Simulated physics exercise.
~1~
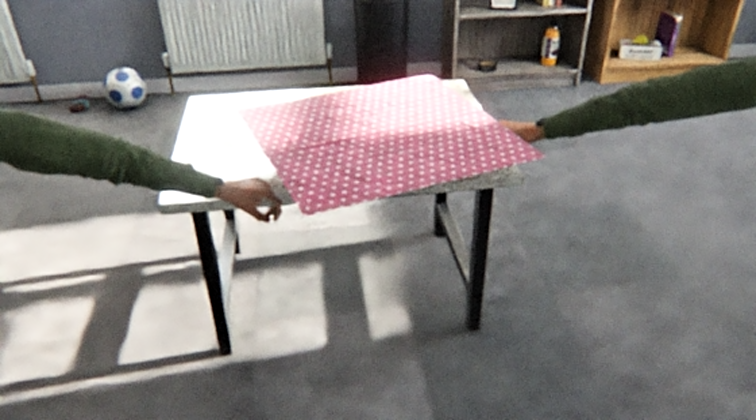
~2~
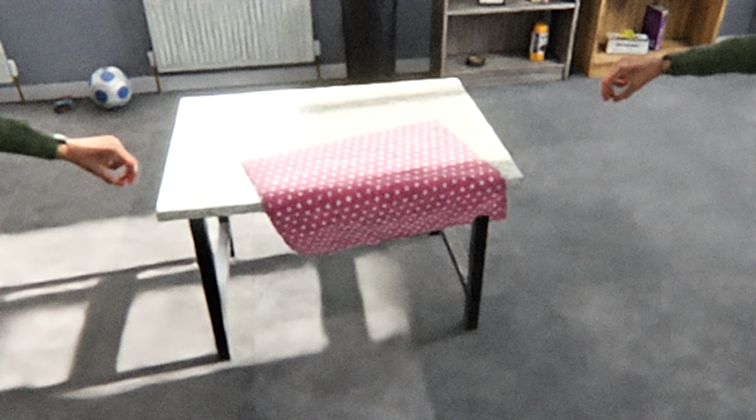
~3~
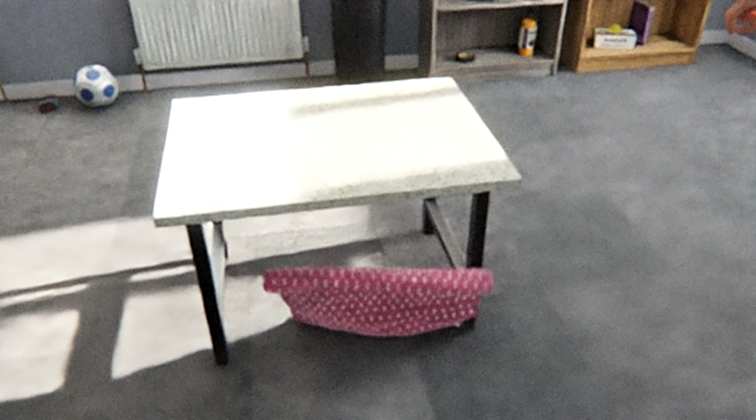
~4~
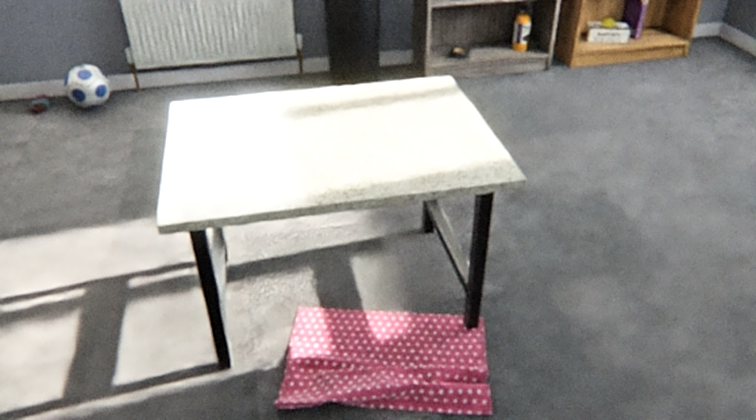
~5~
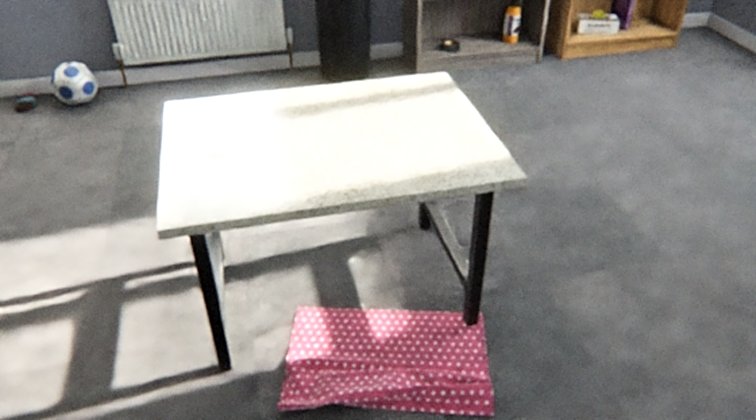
Pink polka-dot cloth released by two hands over a white table's front edge, sliding off and settling crumpled on the grey floor.
